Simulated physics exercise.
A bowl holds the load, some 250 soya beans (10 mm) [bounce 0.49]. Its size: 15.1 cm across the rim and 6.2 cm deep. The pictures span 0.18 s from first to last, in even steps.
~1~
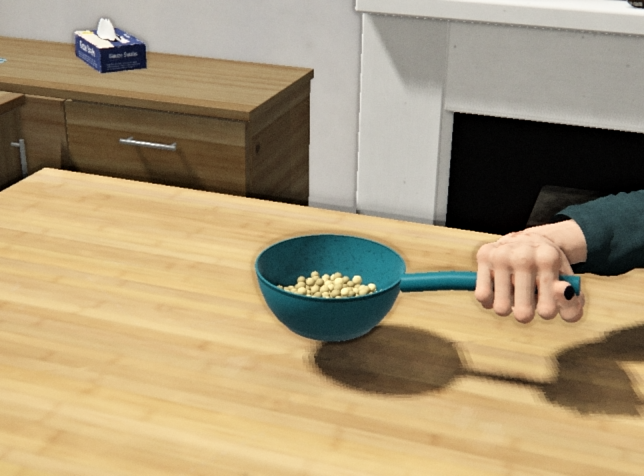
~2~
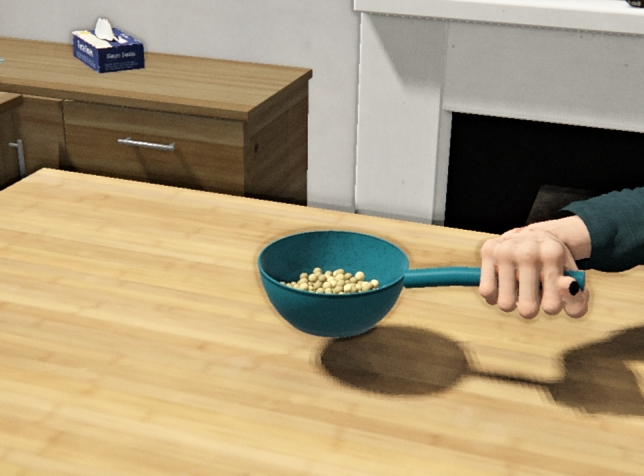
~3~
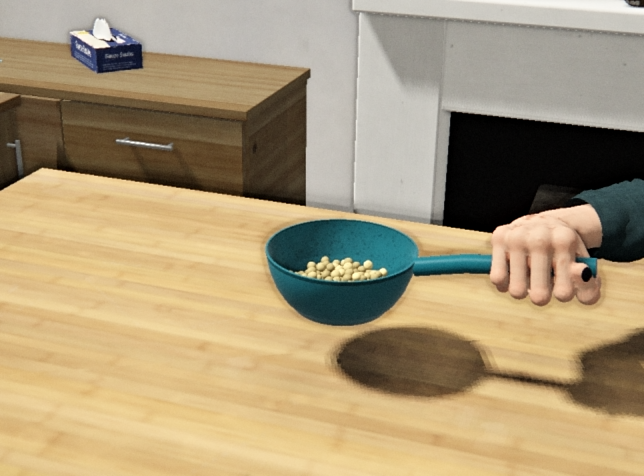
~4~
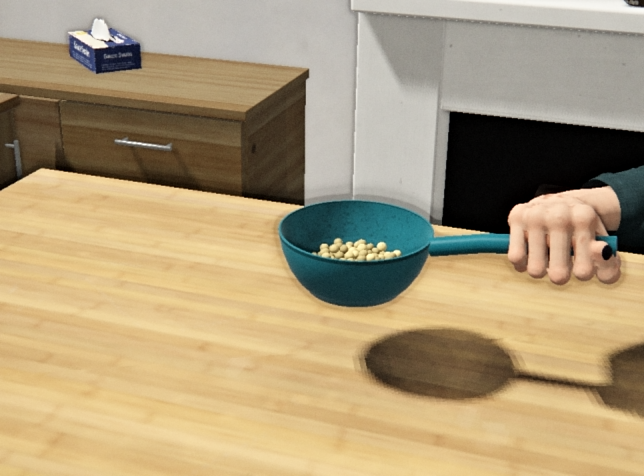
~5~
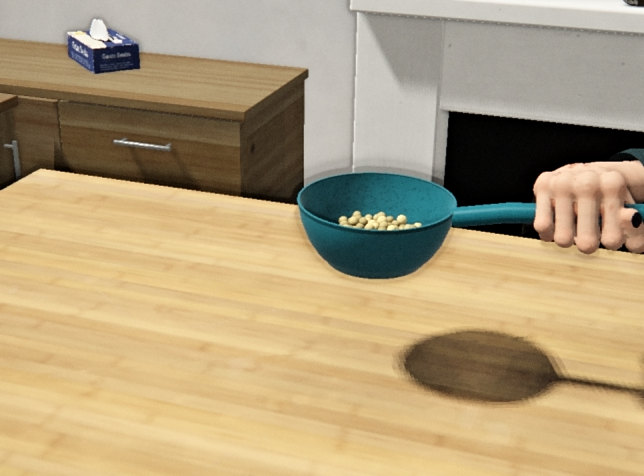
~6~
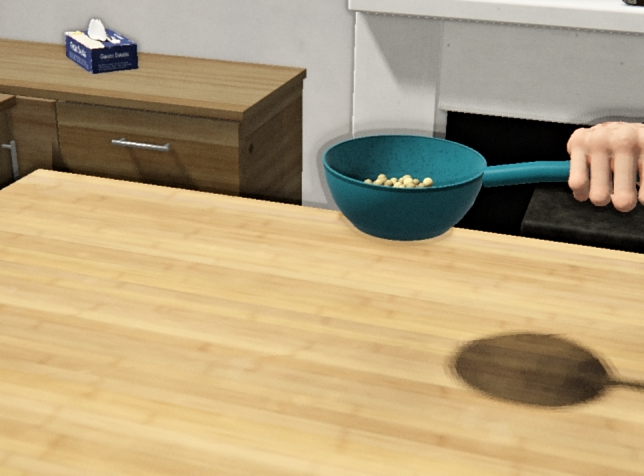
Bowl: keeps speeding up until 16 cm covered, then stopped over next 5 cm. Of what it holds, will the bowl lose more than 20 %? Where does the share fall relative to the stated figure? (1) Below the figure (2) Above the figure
(2) Above the figure.
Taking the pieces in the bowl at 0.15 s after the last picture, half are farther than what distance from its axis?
Reading: Near 6.0 cm.
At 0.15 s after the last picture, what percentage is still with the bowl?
I'd put it at close to 95 per cent.
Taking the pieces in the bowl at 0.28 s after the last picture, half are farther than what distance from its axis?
Roughly 4.5 cm.
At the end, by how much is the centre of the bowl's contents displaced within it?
Net shift: Near 0.0 cm.
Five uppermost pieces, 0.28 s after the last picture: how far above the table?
Estimate: Close to 35 cm.
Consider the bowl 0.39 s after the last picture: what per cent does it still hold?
Load share: Close to 60 %.
Then, 0.15 s after the last picture, bowl 95 %, in the air 5 %; middle of the pieces not yet landed near (503, 94).
Then, 0.28 s after the last picture, bowl 60 %, in the air 40 %; middle of the pieces not yet landed near (518, 135).
Then, 0.39 s after the last picture, bowl 60 %, in the air 40 %; middle of the pieces not yet landed near (513, 211).
Then, 0.50 s after the last picture, bowl 60 %, fallen right of where it stops 40 %; middle of the pieces not yet landed near (445, 154).
In the end, bowl 60 %, fallen right of where it stops 40 %.
